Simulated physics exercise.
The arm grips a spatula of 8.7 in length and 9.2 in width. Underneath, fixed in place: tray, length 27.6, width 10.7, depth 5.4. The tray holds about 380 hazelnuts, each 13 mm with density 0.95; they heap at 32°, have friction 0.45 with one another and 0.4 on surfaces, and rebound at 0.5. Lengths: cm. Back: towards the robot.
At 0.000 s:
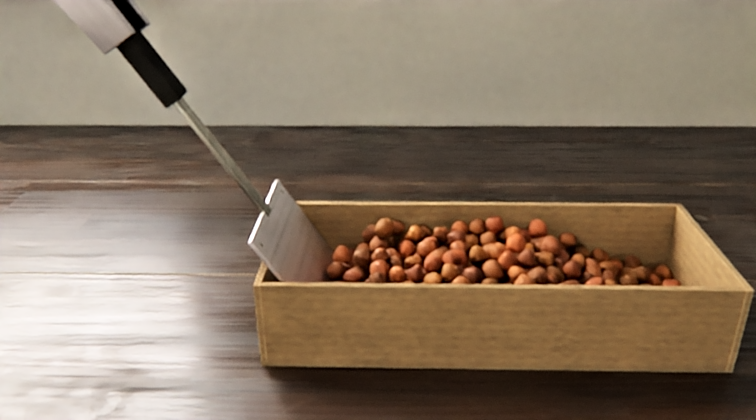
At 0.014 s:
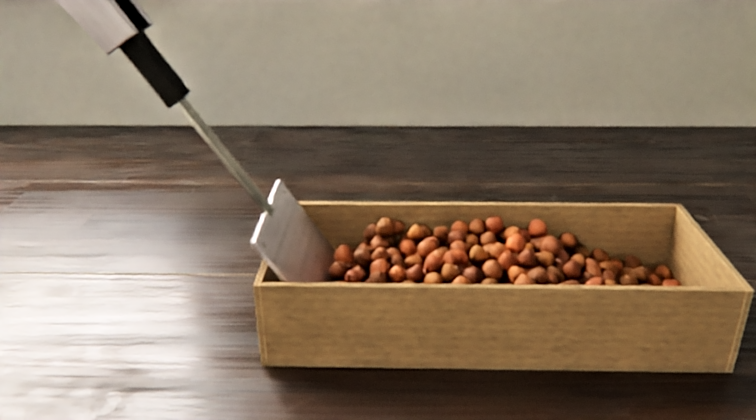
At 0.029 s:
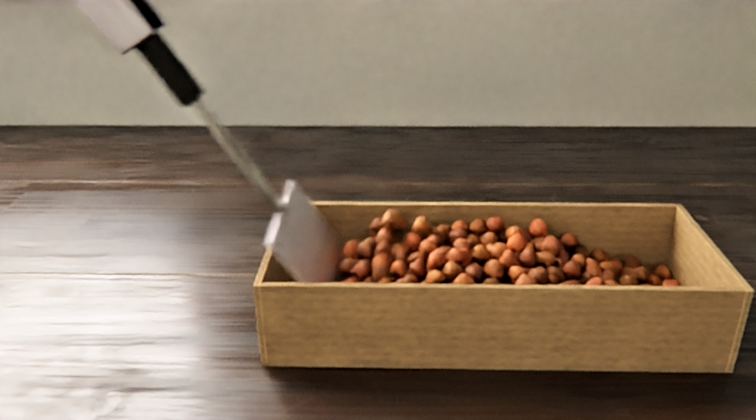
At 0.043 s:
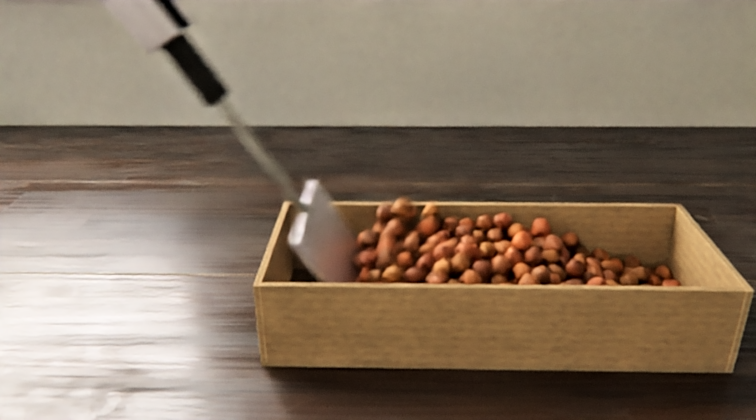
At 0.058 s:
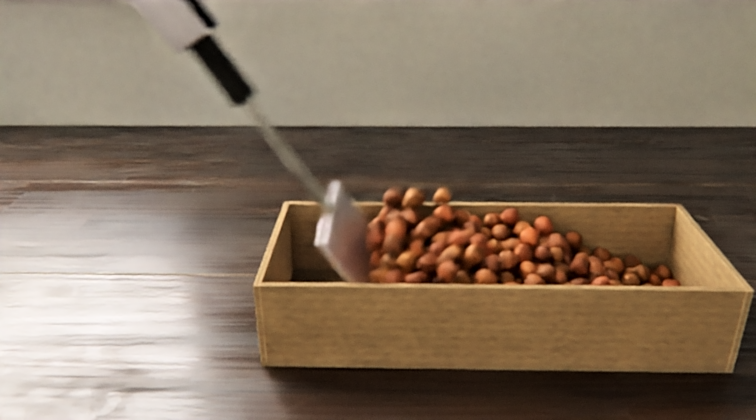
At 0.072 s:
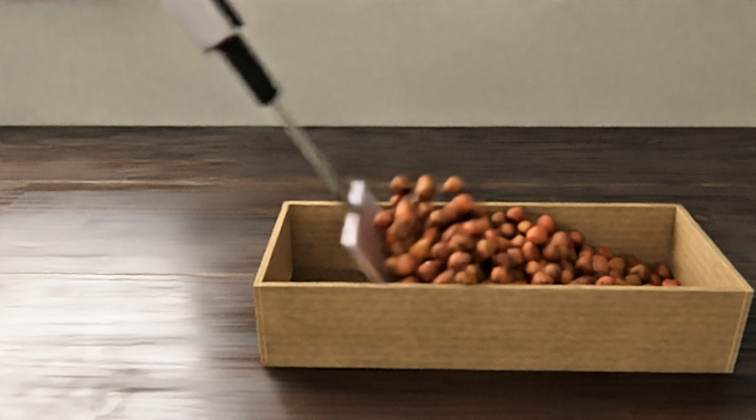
A tilted spatula on a robot arm started at the left end of a wooden tray of hazelnuts, then pushed rightward, bunching the nuts into a taller heap and leaving bare space behind it.
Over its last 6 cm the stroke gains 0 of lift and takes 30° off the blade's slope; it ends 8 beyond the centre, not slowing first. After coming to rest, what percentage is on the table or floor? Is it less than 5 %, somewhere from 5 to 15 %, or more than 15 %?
It is more than 15 %.
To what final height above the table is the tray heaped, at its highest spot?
Roughly 7.5 centimetres.
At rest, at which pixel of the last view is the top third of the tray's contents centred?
Close to pixel (637, 247).
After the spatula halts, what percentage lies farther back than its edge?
Estimated share: Around 30 %.
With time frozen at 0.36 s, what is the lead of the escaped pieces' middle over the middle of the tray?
I'd say some 18 centimetres.
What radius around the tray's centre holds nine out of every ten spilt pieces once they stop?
Some 45 cm from the centre.
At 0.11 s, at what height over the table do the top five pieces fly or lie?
Height: Some 10 cm.
After 0.11 s, sloping 57°, highest piece 10 above the table; 378 in the tray, 2 on the blade or in flight.
After 0.14 s, sloping 48°, highest piece 11 above the table; 373 in the tray, 7 on the blade or in flight.
After 0.36 s, sloping 27°, highest piece 8 above the table; 307 in the tray, 55 on the table or floor, 18 on the blade or in flight.
After 1.41 s, sloping 27°, highest piece 7 above the table; 302 in the tray, 78 on the table or floor.
In the end, 302 in the tray, 78 on the table or floor. That is 21 % on the table or floor.
